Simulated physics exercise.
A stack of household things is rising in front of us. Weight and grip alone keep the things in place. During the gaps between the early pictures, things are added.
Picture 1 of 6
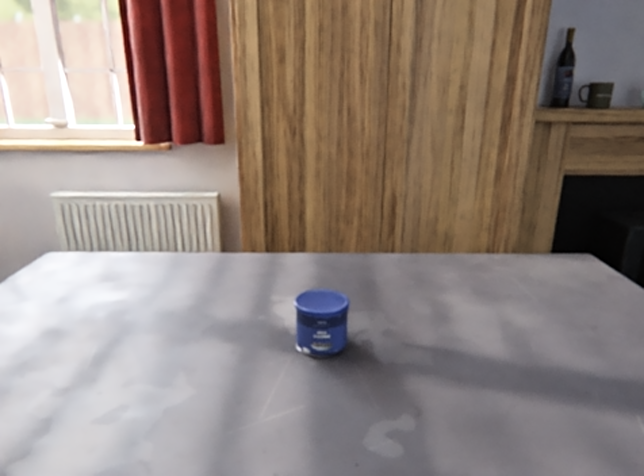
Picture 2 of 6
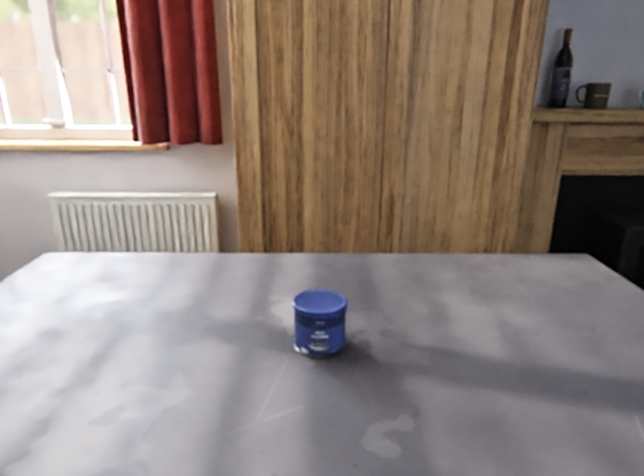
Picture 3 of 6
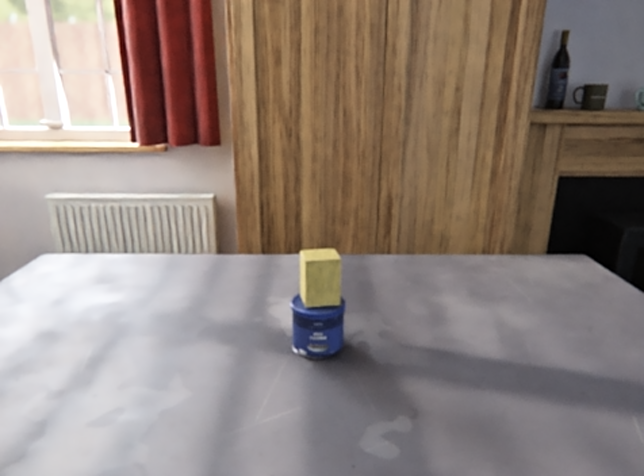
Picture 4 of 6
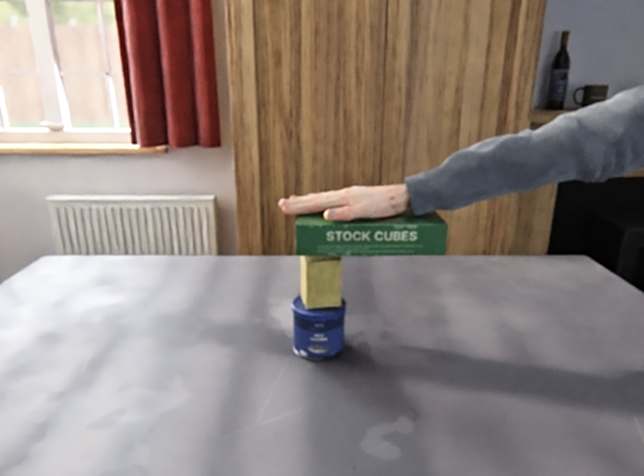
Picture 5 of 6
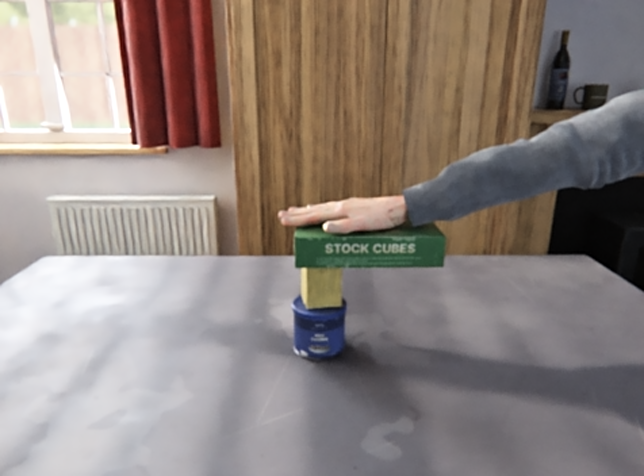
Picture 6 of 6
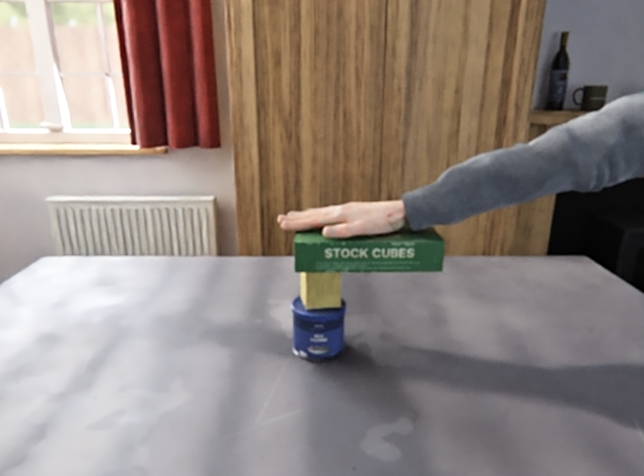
The footage shows a blue tin on a grey table, then a yellow block on top of it, and then a hand lowering a green stock cubes packet slightly onto the block, its longer part extending to the right.
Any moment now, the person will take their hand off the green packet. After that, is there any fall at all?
Yes, there is.
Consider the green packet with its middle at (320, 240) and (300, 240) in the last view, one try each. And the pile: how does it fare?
The first try leaves the pile standing, the second leaves it knocked down.
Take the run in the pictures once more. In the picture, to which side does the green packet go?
Observed: The object is displaced in the rightward direction.
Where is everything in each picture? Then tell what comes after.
The last thing is not in view yet; blue tin (322, 323), in the first frame.
The last thing is not in view yet; blue tin (320, 323), in the second frame.
The last thing is not in view yet; blue tin (318, 324), in the third frame.
Still above its spot; green packet (366, 226); blue tin (319, 325), in the fourth frame.
Still above its spot; green packet (365, 237); blue tin (319, 325), in the fifth frame.
In place under the hand; green packet (364, 242); blue tin (319, 326), in the sixth frame.
Then, 0.40 s past the last view, green packet now fallen.
Then, 1.00 s past the last view, things are still on the move.
Finally, fallen, green packet; the other 2 still in place. Final places as the last picture's camera would see them, green packet near (481, 344). The pile gives way.
